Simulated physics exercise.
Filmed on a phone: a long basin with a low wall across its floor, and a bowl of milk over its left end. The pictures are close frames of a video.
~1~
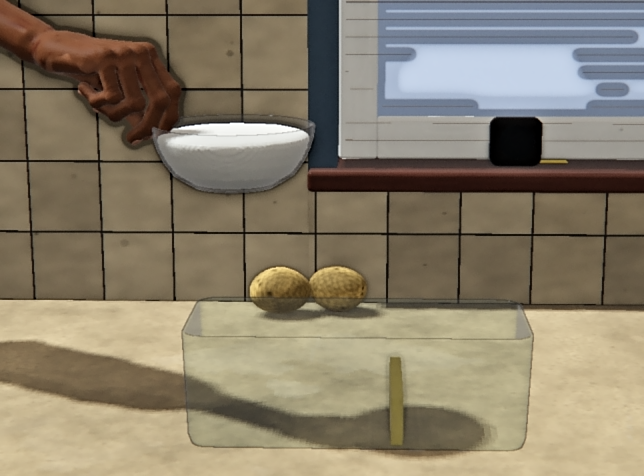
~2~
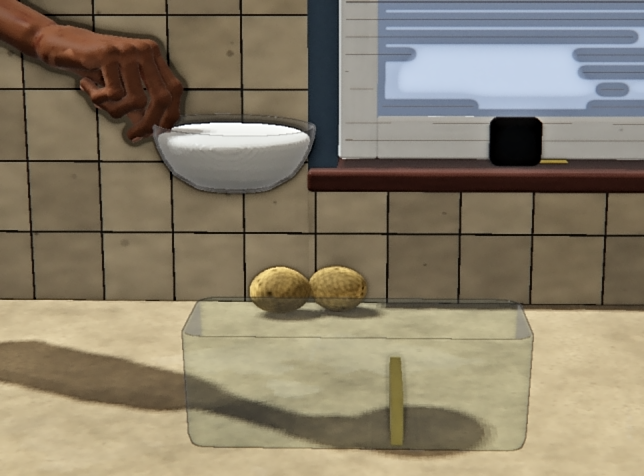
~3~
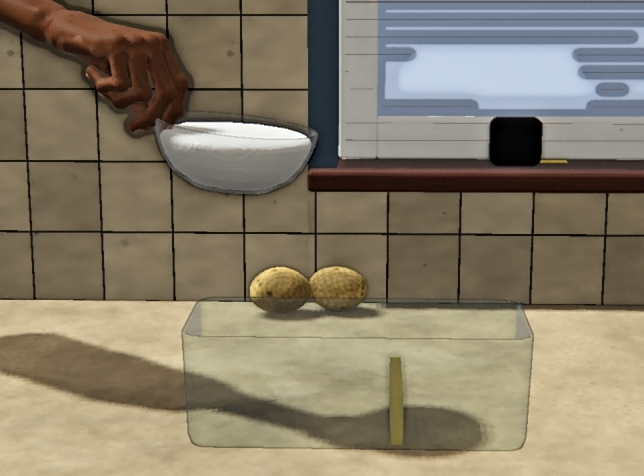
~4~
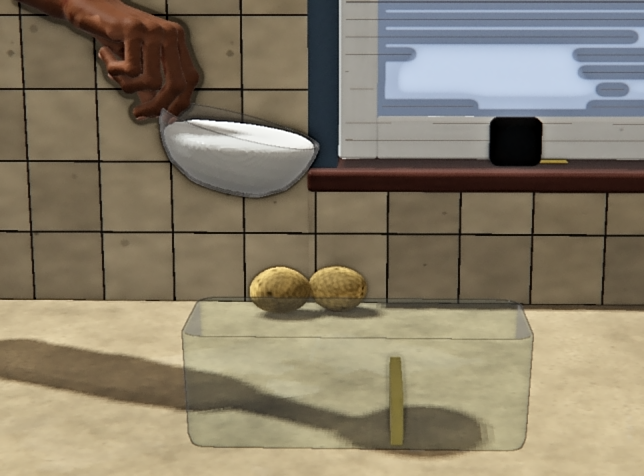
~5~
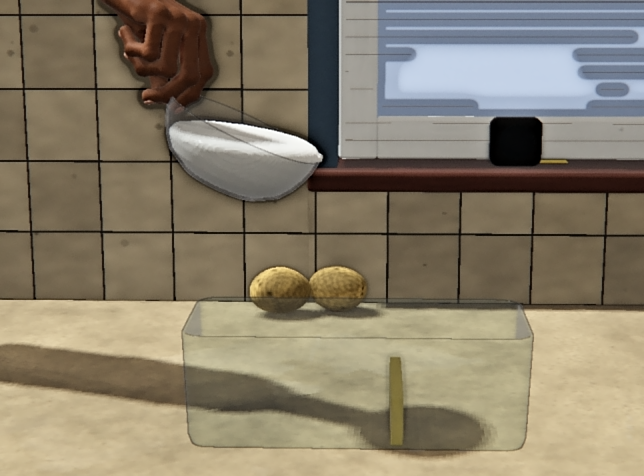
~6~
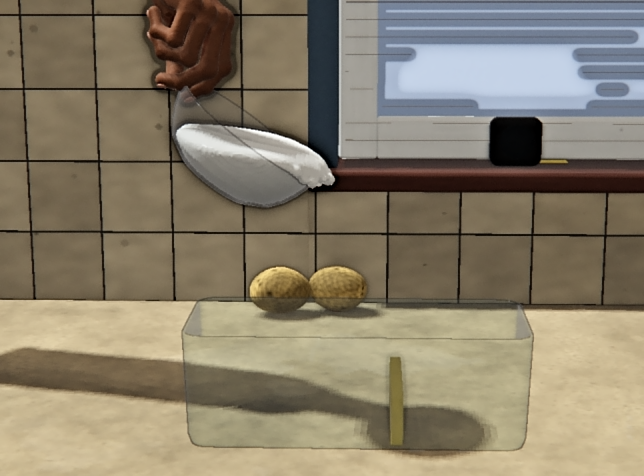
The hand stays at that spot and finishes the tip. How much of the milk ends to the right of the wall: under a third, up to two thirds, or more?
It comes to under a third.
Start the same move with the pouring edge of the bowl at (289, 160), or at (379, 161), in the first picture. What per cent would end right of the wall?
Roughly 10 per cent, and 60 per cent.
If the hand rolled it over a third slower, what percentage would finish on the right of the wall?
It comes to 25 per cent or so.
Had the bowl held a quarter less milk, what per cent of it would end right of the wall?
It comes to 5 per cent or so.
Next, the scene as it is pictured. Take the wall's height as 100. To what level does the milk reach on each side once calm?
Near 40 on the left, 10 on the right.
A moment on, the bowl is tipped right over and 1 per cent is still to pour, 59 is left of the wall and 5 right of it.
Next, the bowl is tipped right over and 0 per cent is still to pour, 80 is left of the wall and 8 right of it.
Then the bowl is tipped right over and 0 per cent is still to pour, 77 is left of the wall and 11 right of it.
Later the bowl is tipped right over and 0 per cent is still to pour, 78 is left of the wall and 12 right of it.
In the end 78 per cent lies left of the wall, 12 right of it and 11 outside.
